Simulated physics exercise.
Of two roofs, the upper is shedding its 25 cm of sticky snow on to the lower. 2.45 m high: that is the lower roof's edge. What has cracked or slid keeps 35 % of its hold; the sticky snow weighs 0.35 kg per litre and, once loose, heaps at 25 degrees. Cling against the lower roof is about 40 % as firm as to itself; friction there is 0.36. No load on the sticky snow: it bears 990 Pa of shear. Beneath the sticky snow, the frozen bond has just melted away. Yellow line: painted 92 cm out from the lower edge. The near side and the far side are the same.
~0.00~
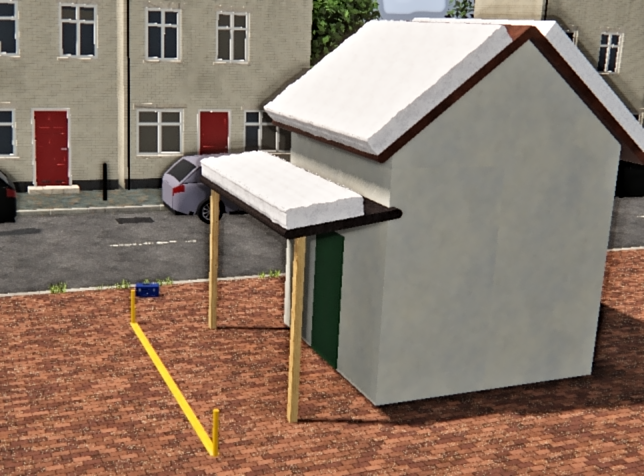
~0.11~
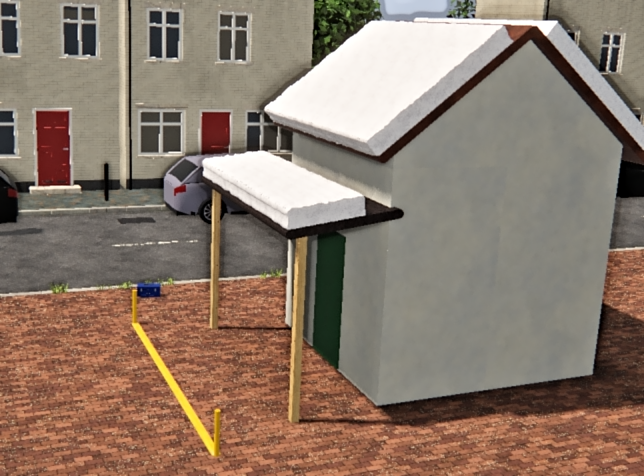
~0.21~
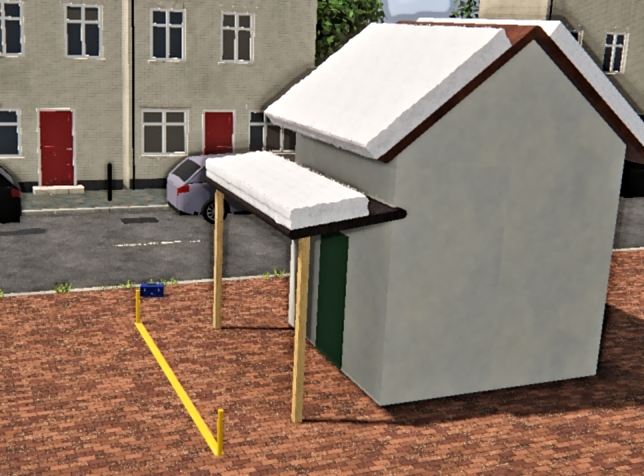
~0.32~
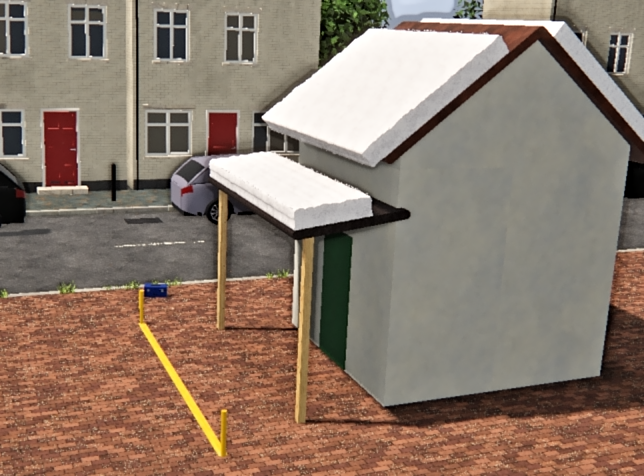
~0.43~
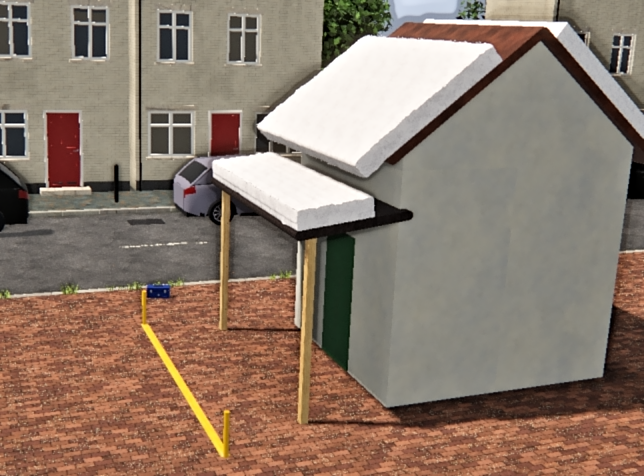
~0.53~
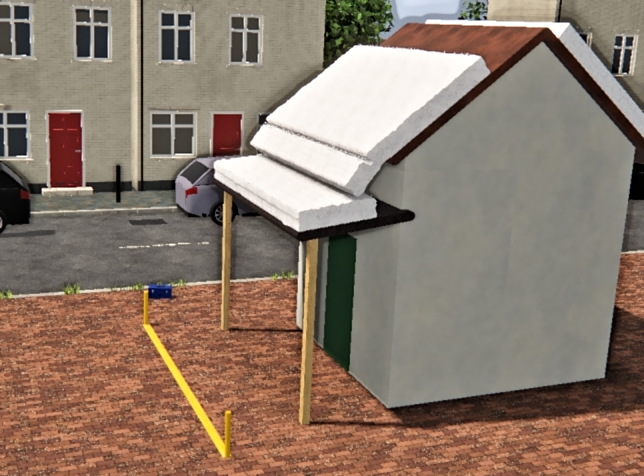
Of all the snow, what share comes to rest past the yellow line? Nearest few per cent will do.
I would say 36 percent of it lands past the line.
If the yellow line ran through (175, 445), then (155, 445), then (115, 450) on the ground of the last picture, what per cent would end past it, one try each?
In order, some 20, 12 and 3 percent would end past it.
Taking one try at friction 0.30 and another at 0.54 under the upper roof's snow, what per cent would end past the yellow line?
First some 25 %, after that some 1 %.
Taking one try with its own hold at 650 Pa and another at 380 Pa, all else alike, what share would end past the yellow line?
Going in order, it's 45 % and then 55 %.
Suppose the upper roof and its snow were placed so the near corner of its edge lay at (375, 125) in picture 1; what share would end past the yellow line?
That would come to around 60 %.
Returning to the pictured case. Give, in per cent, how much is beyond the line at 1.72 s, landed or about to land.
Close to 25 per cent.
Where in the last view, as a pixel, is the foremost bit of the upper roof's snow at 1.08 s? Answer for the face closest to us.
Around pixel (262, 222).
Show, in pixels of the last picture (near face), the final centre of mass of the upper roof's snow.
It comes out near (231, 378), give or take.
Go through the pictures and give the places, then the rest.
Front end of the sticky snow at (376, 141), in the first frame.
Front end of the sticky snow at (376, 142), its middle shifted 2.2 cm, 1 % of it past the upper edge, in one piece, in the second frame.
Front end of the sticky snow at (376, 136), its middle shifted 9.0 cm, 4 % of it past the upper edge, in one piece, in the third frame.
Front end of the sticky snow at (372, 151), its middle shifted 21 cm, 10 % of it past the upper edge, in one piece, in the fourth frame.
Front end of the sticky snow at (365, 160), its middle shifted 38 cm, 17 % of it past the upper edge, in one piece, in the fifth frame.
Front end of the sticky snow at (354, 176), its middle shifted 60 cm, 27 % of it past the upper edge, cracking, in the sixth frame.
By 1.08 s, none is below the lower edge and 0 % is past the line.
By 1.72 s, 49 % is below the lower edge and 27 % is past the line.
By 2.36 s, 66 % is below the lower edge and 35 % is past the line.
By 3.00 s, 66 % is below the lower edge and 36 % is past the line.
By 3.30 s, at the end, 66 % is below the lower edge and 36 % is past the line.
